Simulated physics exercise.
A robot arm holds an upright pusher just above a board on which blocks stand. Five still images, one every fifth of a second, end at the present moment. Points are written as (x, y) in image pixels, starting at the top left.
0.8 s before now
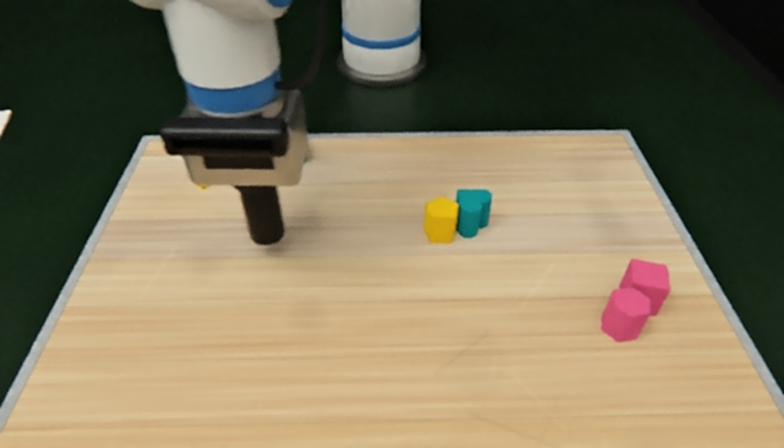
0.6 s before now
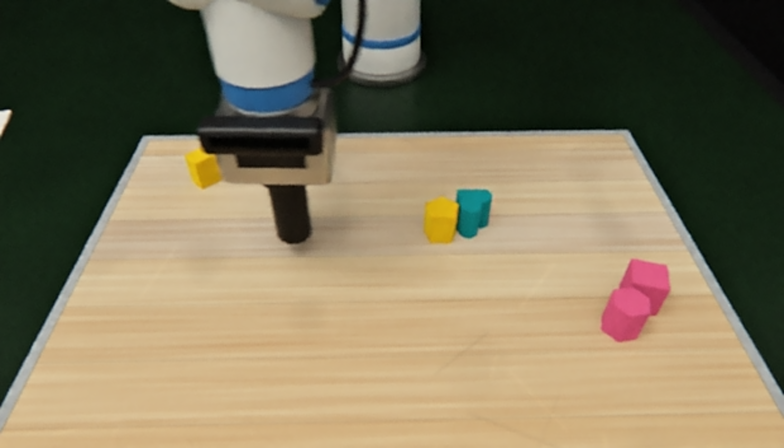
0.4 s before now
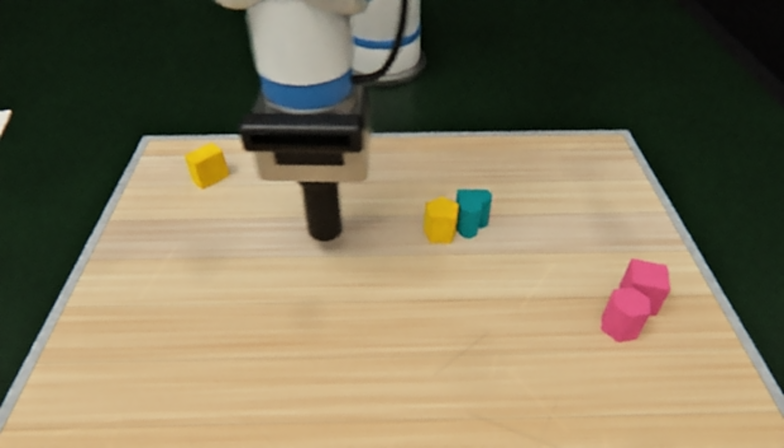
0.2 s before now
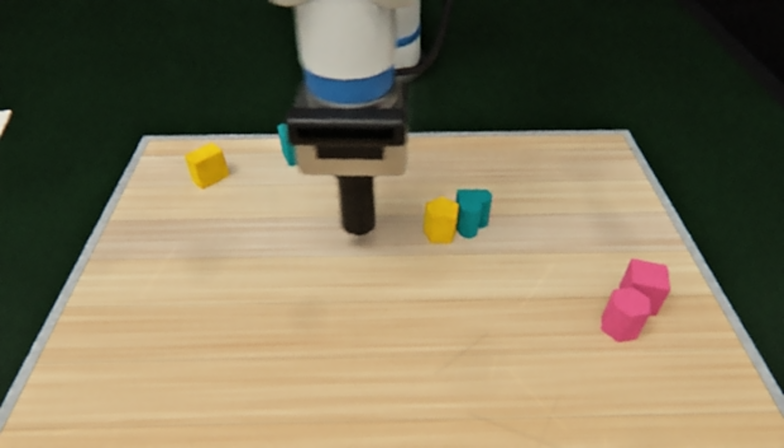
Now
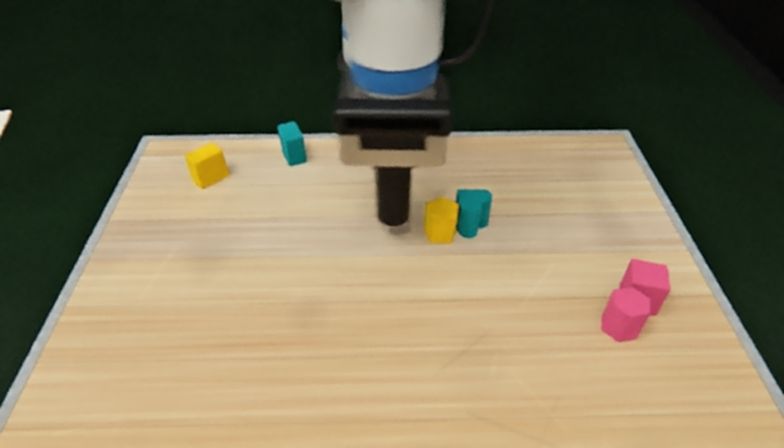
A robot arm moving its black pusher rightward above a wooden board, revealing yellow and turquoise blocks behind it, other blocks staying still.
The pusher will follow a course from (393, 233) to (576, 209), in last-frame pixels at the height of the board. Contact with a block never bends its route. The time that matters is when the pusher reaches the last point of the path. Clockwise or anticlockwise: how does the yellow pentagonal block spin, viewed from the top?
It spins with the clock.
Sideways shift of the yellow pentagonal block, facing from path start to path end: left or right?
With start-to-end as forward, it shifts right.
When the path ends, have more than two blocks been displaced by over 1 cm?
No, that is not how it ends up.
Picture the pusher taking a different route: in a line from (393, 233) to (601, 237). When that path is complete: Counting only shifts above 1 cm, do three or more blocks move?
Short answer: No.
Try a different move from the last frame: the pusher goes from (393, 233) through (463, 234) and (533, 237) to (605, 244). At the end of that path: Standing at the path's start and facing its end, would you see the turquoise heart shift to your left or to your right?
To the left.
What follows on the original path. One third of the way, pusher (460, 207); yellow pentagonal block (491, 208), turned 50° clockwise; turquoise heart (515, 197), turned 25° anticlockwise.
Two thirds of the way, pusher (523, 199); yellow pentagonal block (524, 213), turned 95° clockwise; turquoise heart (557, 196), turned 60° anticlockwise.
At the end, pusher (581, 192); yellow pentagonal block (524, 213), turned 95° clockwise; turquoise heart (613, 197), turned 30° anticlockwise.
